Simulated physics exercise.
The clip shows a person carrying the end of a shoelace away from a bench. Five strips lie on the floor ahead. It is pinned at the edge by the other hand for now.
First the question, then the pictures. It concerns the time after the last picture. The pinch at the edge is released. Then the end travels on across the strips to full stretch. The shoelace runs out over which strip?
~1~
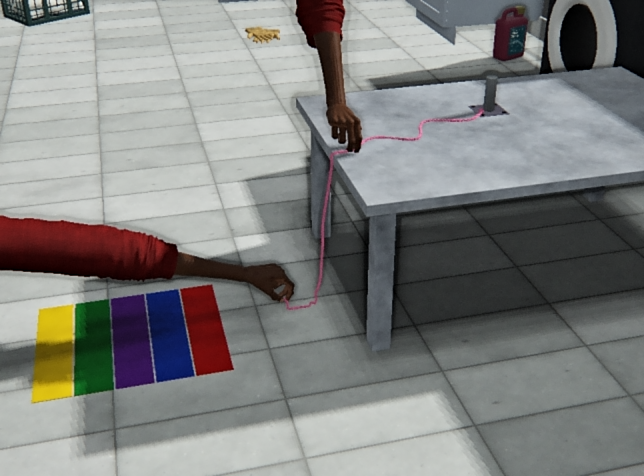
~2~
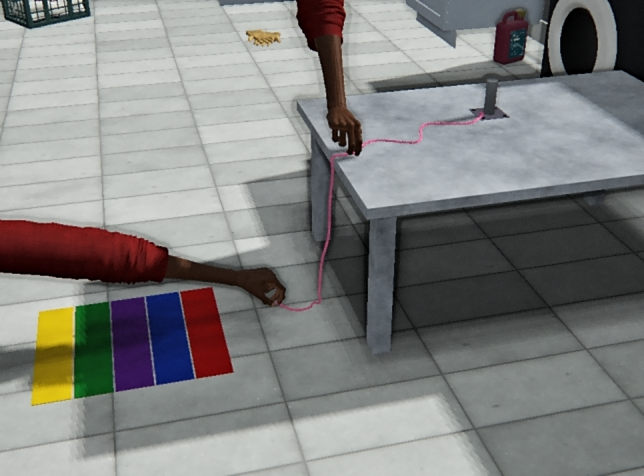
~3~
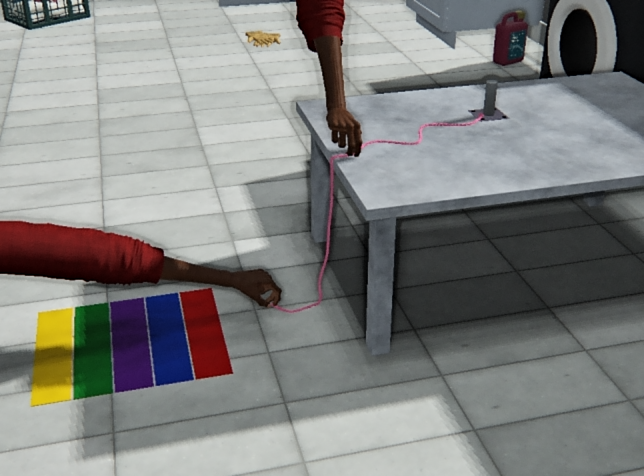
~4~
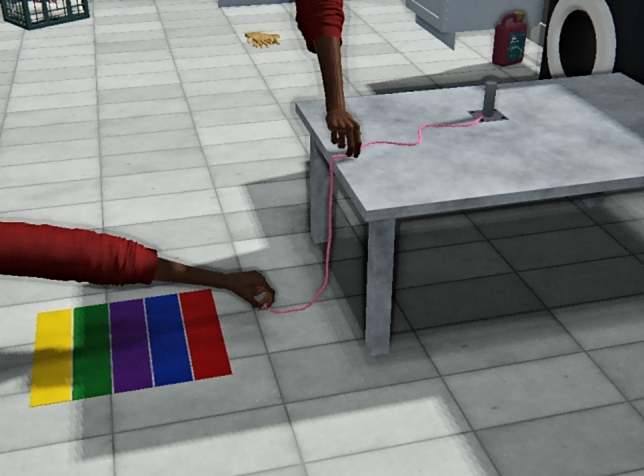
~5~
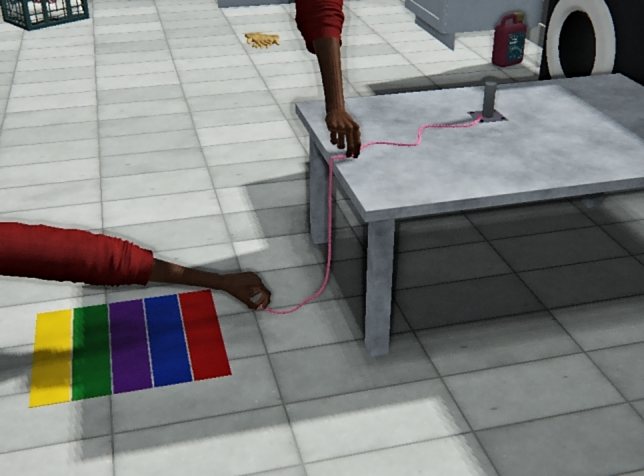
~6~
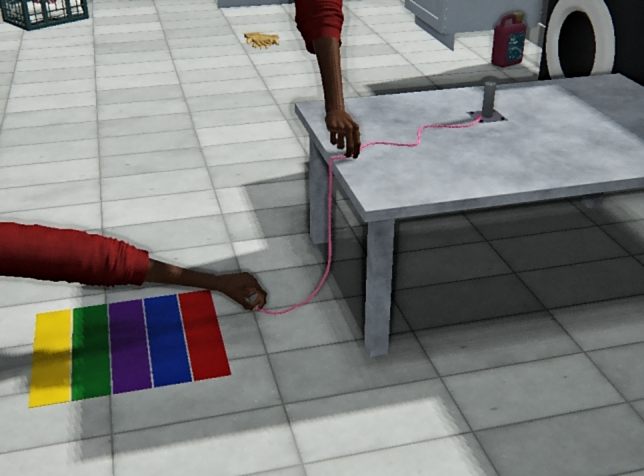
The purple one.
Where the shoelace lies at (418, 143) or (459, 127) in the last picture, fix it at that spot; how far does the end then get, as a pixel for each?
I'd say about (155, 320) for the first and about (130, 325) for the second.
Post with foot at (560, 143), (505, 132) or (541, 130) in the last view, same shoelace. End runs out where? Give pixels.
It works out at around (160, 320), (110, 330) and (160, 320) for the three tries.
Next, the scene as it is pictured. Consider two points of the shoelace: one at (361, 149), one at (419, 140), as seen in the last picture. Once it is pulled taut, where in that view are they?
Near (330, 157) and (393, 139).
Soon after, end near (177, 319); over blue.
After that, end near (141, 324); over purple.
At the stop, end near (121, 327); over purple. It gets as far as the purple strip.
